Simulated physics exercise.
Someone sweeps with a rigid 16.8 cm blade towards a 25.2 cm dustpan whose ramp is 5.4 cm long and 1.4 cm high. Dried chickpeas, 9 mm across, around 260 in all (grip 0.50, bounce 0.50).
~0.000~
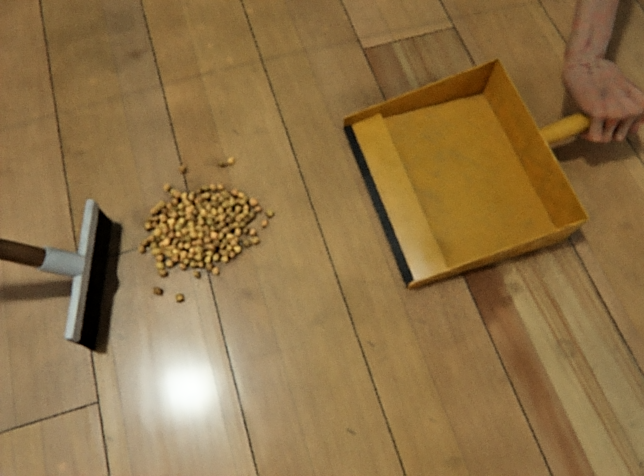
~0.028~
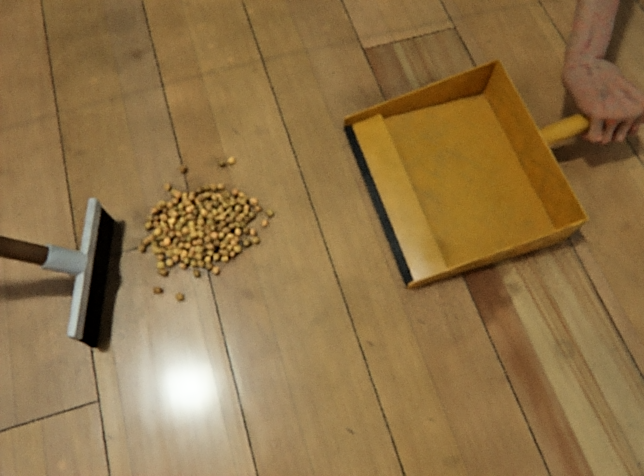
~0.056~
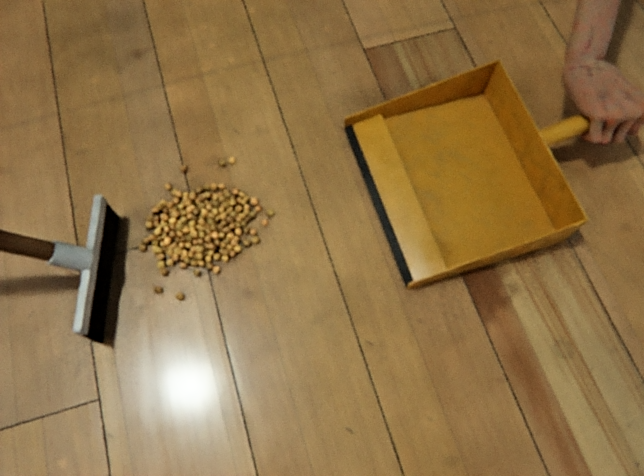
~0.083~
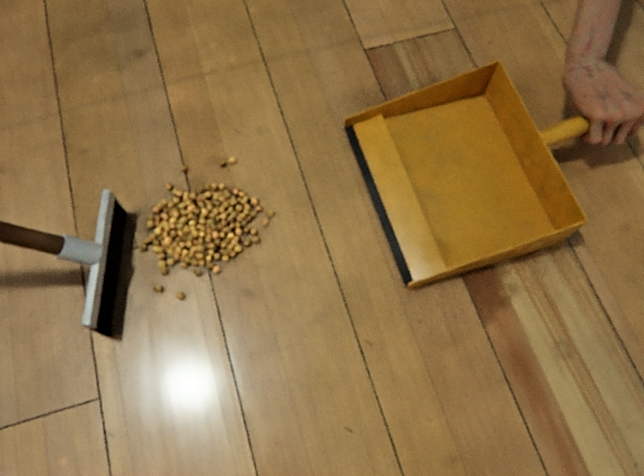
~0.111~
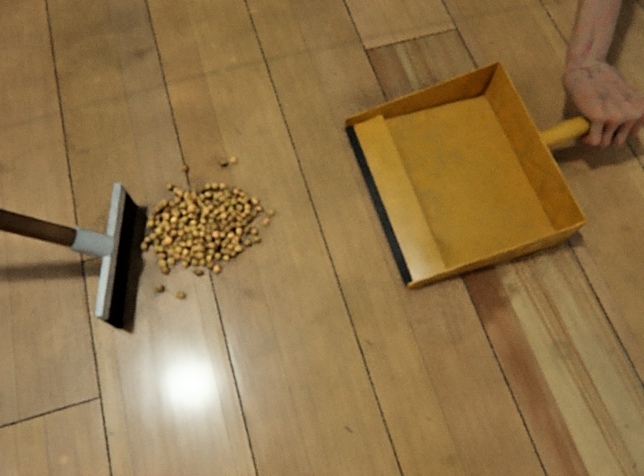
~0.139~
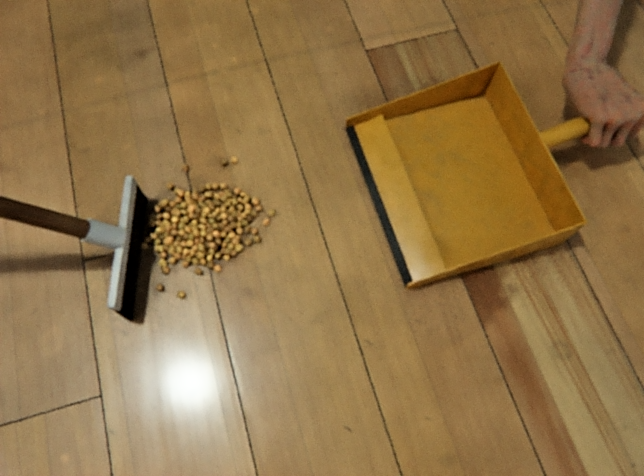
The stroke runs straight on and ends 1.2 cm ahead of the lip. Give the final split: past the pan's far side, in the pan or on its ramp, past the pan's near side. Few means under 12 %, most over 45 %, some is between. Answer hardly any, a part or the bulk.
Past the pan's far side: A part; in the pan or on its ramp: Hardly any; past the pan's near side: Hardly any.
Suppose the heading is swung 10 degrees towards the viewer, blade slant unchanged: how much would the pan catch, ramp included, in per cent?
Then about 15 per cent.
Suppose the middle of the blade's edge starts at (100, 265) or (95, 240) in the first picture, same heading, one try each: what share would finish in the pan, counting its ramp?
About 0 and 0 per cent.
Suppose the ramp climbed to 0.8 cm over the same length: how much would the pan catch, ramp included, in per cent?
Then about 5 per cent.
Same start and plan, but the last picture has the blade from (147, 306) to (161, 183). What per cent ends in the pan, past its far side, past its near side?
Pan 35, far 10, near 5.
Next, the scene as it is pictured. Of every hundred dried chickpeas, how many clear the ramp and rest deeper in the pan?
About 0 per cent.
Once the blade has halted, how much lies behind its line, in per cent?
Roughly 40 per cent.
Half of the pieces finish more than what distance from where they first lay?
Roughly 18 cm.
After 0.42 s, middle of the blade 18 cm from the lip; 0 % over the lip, far side 5 %, near side 0 %.
After 0.60 s, middle of the blade 9 cm from the lip; 0 % over the lip, far side 10 %, near side 0 %.
After 0.91 s, middle of the blade 4 cm from the lip; 5 % over the lip, far side 15 %, near side 0 %.
In the end, at 1.2 s, far side 15 %, pan 5 %, near side 0 %, in front of the lip or behind the blade 80 %.
